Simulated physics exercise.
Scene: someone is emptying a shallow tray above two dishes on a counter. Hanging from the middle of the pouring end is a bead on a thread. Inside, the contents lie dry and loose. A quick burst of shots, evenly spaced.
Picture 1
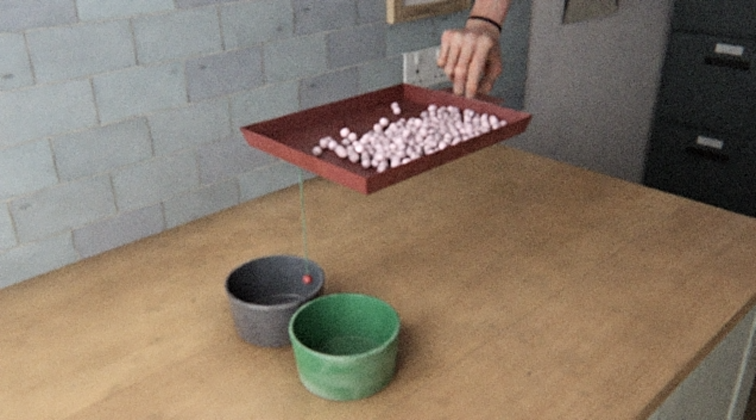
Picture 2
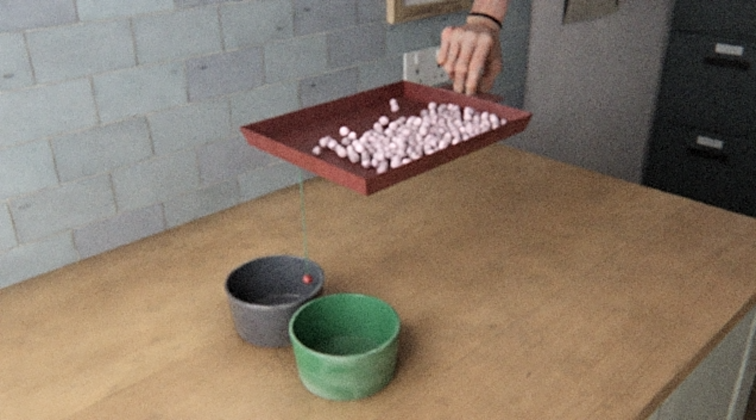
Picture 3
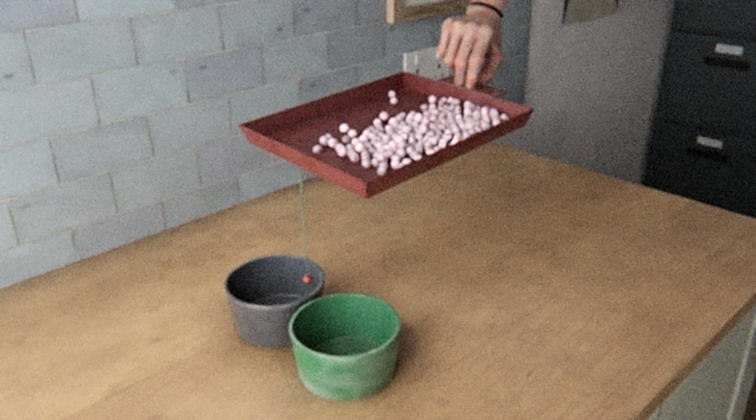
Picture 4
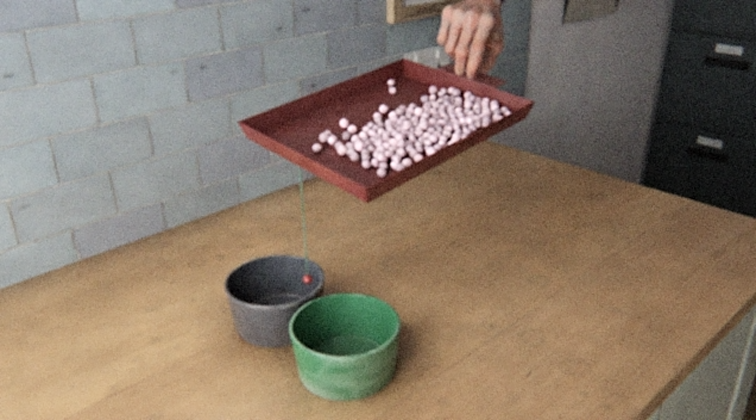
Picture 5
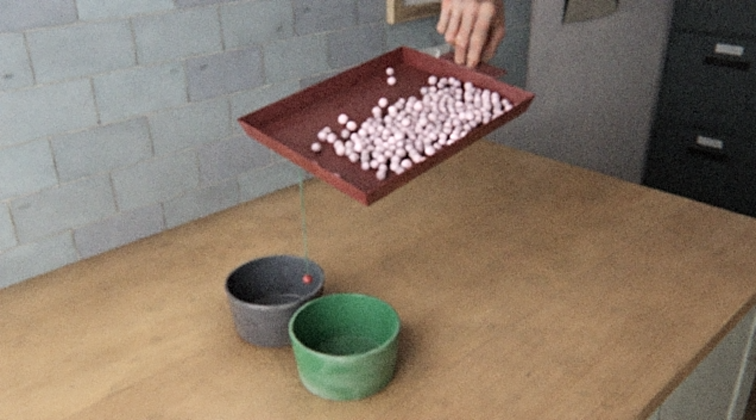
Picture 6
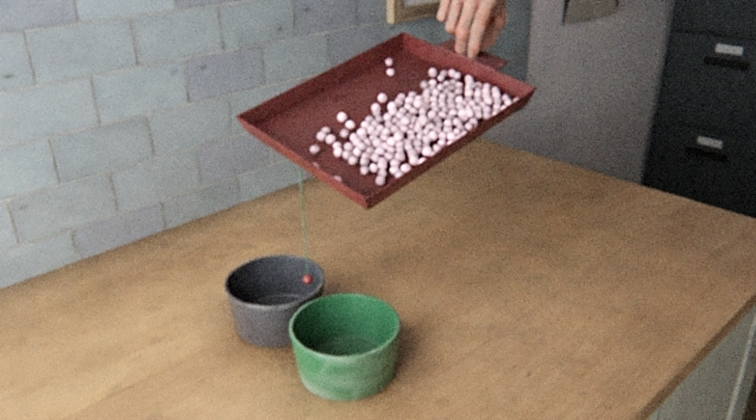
A hand gradually tilts a red tray of small pale balls above two round dishes.
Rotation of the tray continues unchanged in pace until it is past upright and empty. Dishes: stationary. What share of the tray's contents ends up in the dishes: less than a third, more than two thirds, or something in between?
The result will be a high catch, beyond two thirds of the load.
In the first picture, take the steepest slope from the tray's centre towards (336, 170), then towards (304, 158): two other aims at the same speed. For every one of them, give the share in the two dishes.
First some 70, then 40 per cent.
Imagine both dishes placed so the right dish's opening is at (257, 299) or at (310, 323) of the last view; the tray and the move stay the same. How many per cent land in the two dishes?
It would be near 0 per cent first and near 30 per cent second.
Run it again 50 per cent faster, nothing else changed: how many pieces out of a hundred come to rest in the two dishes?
Close to 80 per cent.
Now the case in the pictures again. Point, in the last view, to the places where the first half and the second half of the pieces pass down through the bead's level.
Roughly (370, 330) first, then roughly (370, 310).
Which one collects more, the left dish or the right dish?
Well, that is the right of the two.
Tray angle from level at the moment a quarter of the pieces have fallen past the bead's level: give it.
Roughly 75 degrees at that moment.
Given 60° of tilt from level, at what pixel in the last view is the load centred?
Roughly at (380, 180).
Shortly afterwards, tray tipped steeply; the bulk on the tray; only a few in the right dish; only a few outside both; a little in the air.
Next, tray tipped right over; only a few on the tray; the bulk in the right dish; near a quarter outside both; only a few in the air.
Some moments later, tray tipped past a quarter turn; the bulk in the right dish; near a quarter outside both.
In the end, tray tipped past a quarter turn; the bulk in the right dish; none at all in the left dish; near a quarter outside both.
